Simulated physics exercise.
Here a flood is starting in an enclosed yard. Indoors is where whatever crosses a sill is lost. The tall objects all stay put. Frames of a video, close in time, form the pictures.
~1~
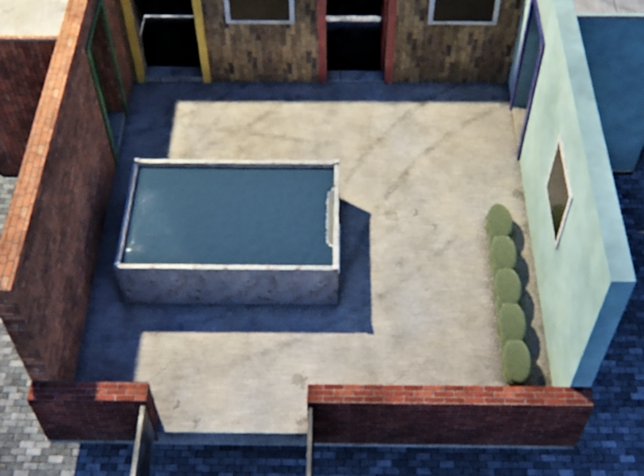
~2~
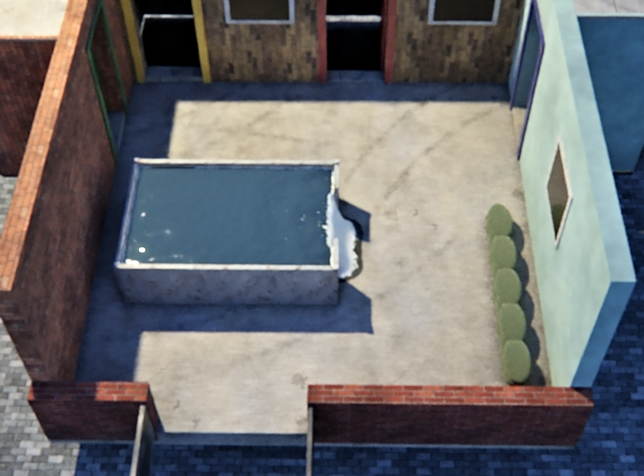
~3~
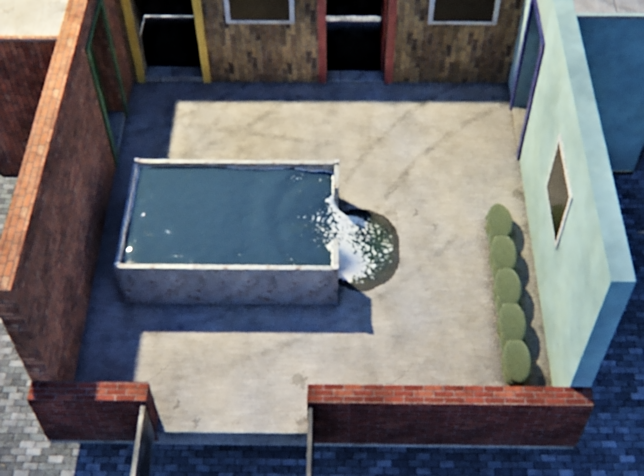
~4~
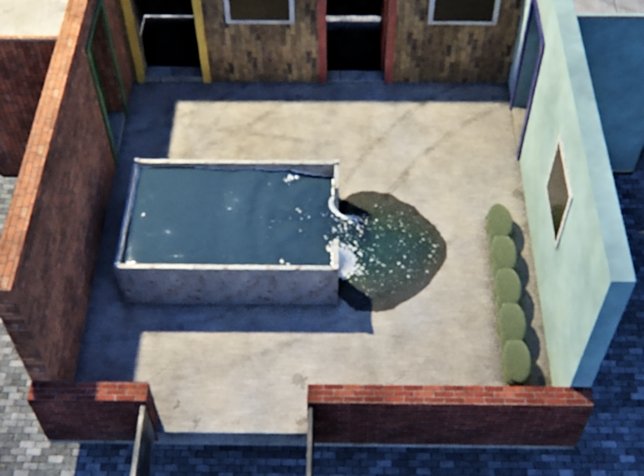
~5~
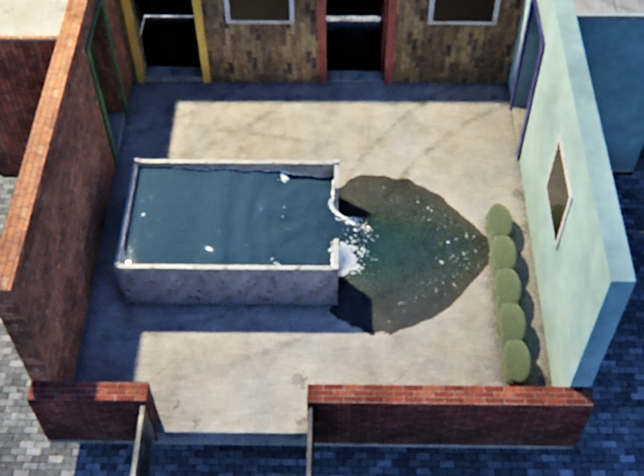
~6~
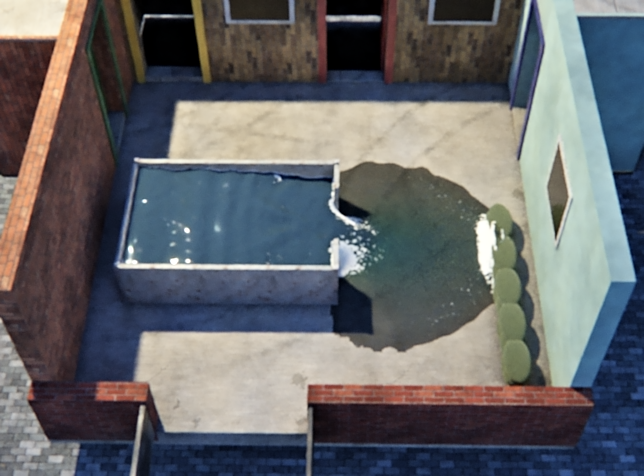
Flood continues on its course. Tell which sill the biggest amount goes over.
It goes over the blue sill.
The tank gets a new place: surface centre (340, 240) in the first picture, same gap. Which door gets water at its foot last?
Answer: The one in green.
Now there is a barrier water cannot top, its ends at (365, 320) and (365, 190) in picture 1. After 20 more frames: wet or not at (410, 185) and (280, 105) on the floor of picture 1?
First spot unflooded, second spot soaking.
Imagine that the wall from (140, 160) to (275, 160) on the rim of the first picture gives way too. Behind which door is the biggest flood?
The yellow-painted one.
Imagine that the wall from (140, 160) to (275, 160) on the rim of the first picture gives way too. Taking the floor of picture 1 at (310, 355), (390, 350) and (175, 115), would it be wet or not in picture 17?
The first spot is left untouched, the second is left untouched and the third is soaked through.
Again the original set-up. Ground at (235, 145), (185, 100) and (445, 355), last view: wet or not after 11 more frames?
Point by point, in the order given: High and dry; high and dry; inundated.
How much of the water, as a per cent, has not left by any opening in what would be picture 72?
Some 92 per cent.
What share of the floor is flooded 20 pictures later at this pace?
Around 55 percent of it.
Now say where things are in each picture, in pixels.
In the first frame, still water in the tank at (232, 216).
In the second frame, water pours out at (334, 239) and has run to (349, 222).
In the third frame, water pours out at (334, 240) and has run to (393, 236).
In the fourth frame, water pours out at (334, 239) and has run to (437, 240).
In the fifth frame, water pours out at (334, 239) and has run to (487, 247).
In the sixth frame, water pours out at (334, 239) and has run to (487, 213).
A moment on, water covers 25 % of the floor; blue door wet at the sill, nothing in, yellow door not reached, red door not reached, green door not reached.
Next, water covers 35 % of the floor; blue door a trickle in, yellow door not reached, red door not reached, green door not reached.
Then, water covers 55 % of the floor; blue door some in, yellow door not reached, red door wet at the sill, nothing in, green door not reached.
Later, water covers 95 % of the floor; blue door a lot in, yellow door wet at the sill, nothing in, red door a trickle in, green door wet at the sill, nothing in.
In the end, water covers 95 % of the floor; blue door a lot in, yellow door a trickle in, red door some in, green door wet at the sill, nothing in; the blue door has let in the most.
